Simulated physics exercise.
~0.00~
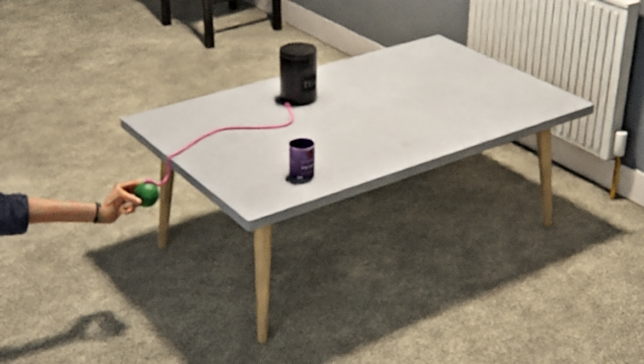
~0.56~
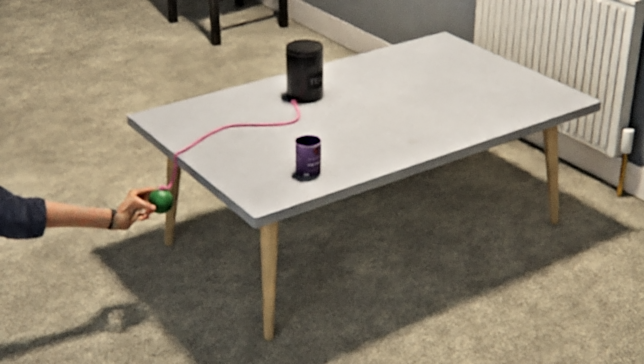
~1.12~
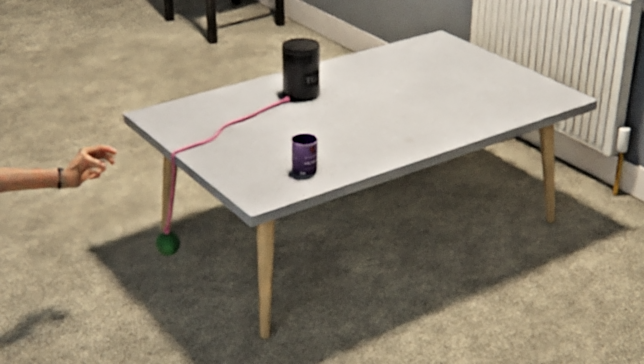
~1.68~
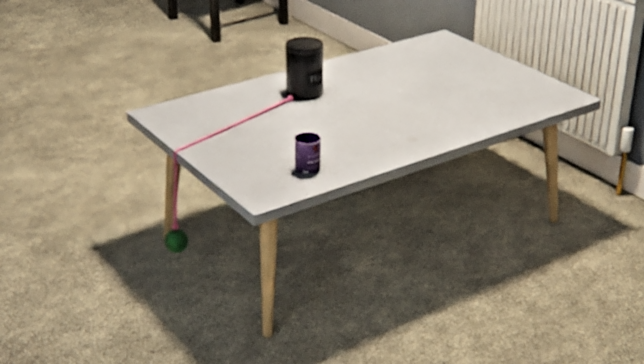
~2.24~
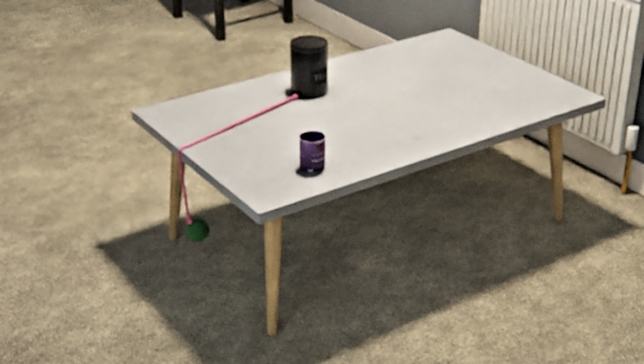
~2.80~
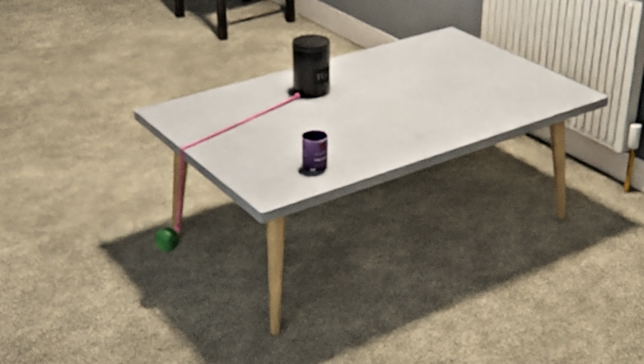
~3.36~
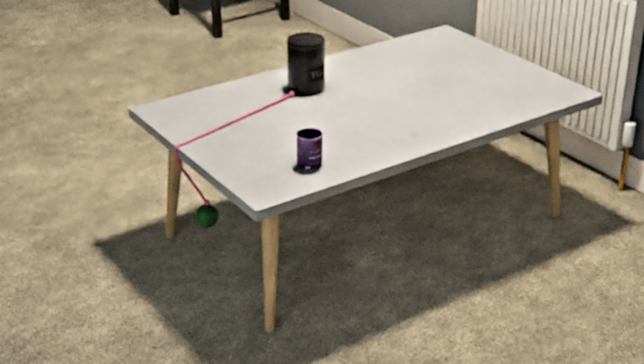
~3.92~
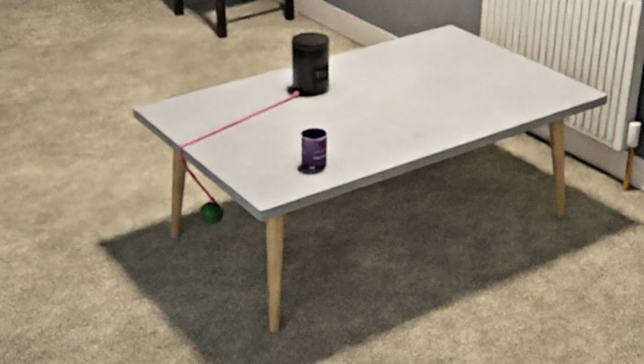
A green ball on a pink cord was held beside a table, then dropped when the hand let go, pulling the cord taut and swinging below the edge, while the black canister and purple cup stayed put on top.
